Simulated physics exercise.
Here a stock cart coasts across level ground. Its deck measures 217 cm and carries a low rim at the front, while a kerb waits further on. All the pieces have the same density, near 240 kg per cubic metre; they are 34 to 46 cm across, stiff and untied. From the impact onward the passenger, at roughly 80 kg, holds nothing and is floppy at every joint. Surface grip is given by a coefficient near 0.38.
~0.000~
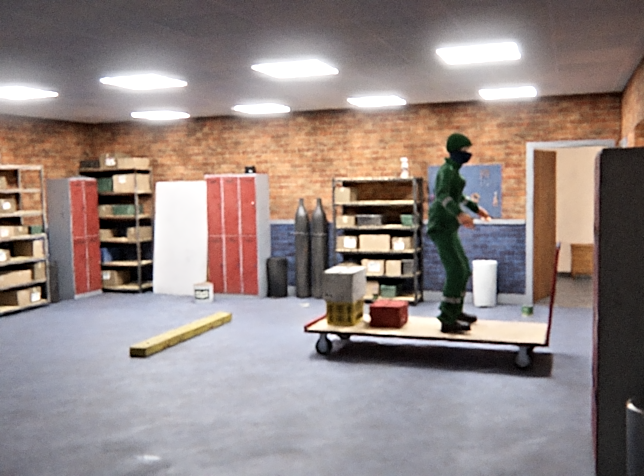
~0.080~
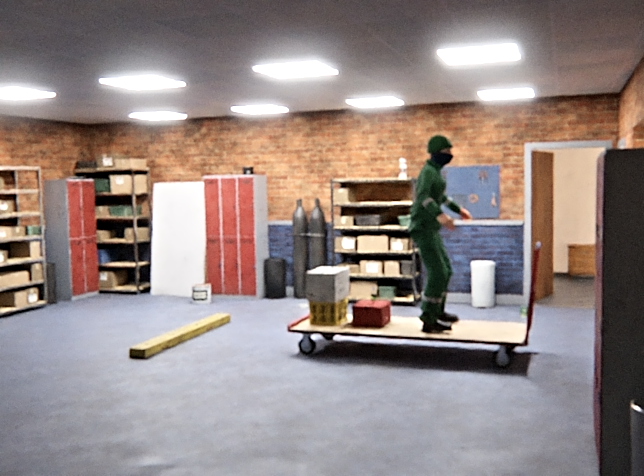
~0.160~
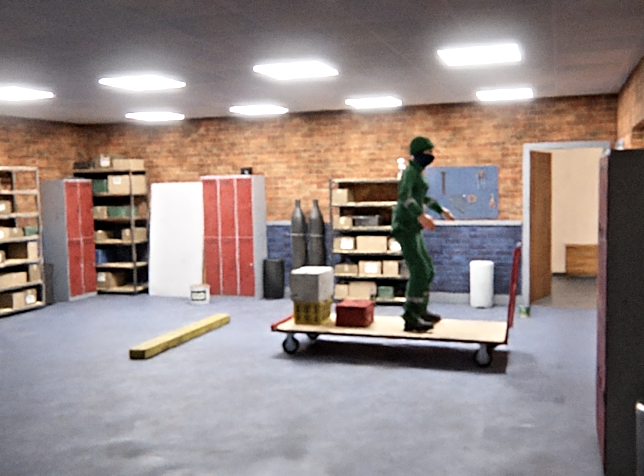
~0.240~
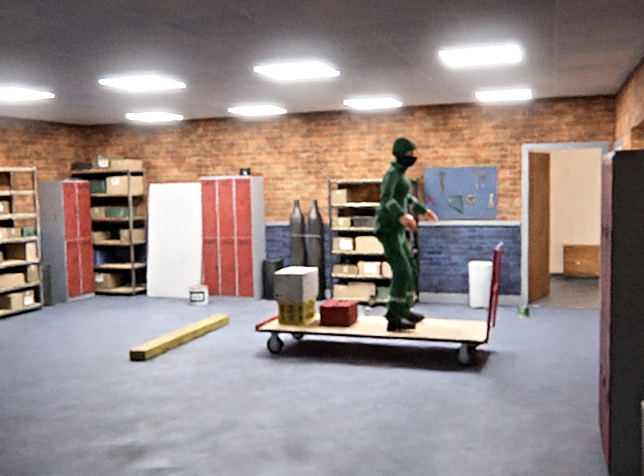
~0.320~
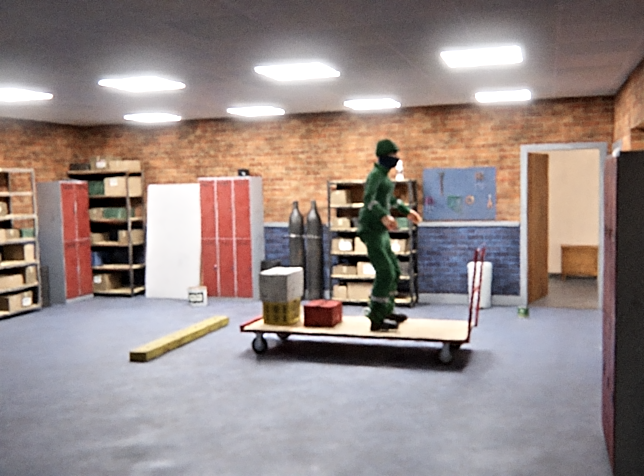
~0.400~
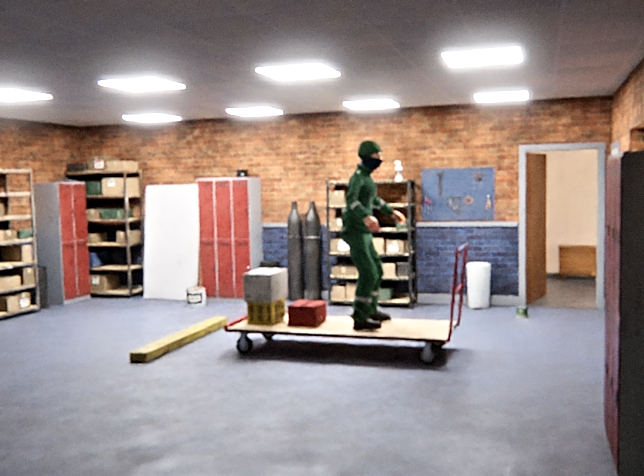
A person in green overalls, a green cap and a dark face covering stands on a flat cart in a brick-walled storeroom, seen from across the grey floor. A pale box on a yellowish base and a red box sit at the deck's left, with red lockers and shelves behind and a yellow beam lying left. The cart rolls steadily leftward, carrying everything, while the camera stays nearly still.
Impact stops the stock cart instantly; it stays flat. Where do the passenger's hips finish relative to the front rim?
The passenger's hips finish short of the front rim.
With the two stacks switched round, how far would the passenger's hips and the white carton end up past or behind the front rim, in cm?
I'd say the hips settle 10 behind while white goes 70 past.
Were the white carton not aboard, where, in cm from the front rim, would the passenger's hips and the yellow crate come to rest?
Then hips 10 behind, yellow 20 behind.
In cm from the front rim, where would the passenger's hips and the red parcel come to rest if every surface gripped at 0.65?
With that change the hips rest 40 behind the rim and red rests 50 behind it.
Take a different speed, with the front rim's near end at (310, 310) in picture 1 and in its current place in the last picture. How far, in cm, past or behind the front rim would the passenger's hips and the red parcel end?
The hips would stop 40 cm behind the front rim, the red one 50 cm behind it.
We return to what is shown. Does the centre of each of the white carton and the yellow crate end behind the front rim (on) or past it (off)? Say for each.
Result - white: Goes over; yellow: Stays.
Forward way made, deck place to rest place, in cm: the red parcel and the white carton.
Approximate forward shift in cm: Red near 25, white near 135.
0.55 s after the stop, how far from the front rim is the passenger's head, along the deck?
60 cm behind it.
The wheels strike at 0.71 s.
After 1.26 s the passenger's hips are 34 cm behind the rim, near (210, 285) in the last picture's view.
After 1.71 s the passenger's hips are 28 cm behind the rim, near (206, 285) in the last picture's view.
Final state at 3.3 s, past the rim, white carton; behind it, yellow crate, red parcel and the passenger's hips.
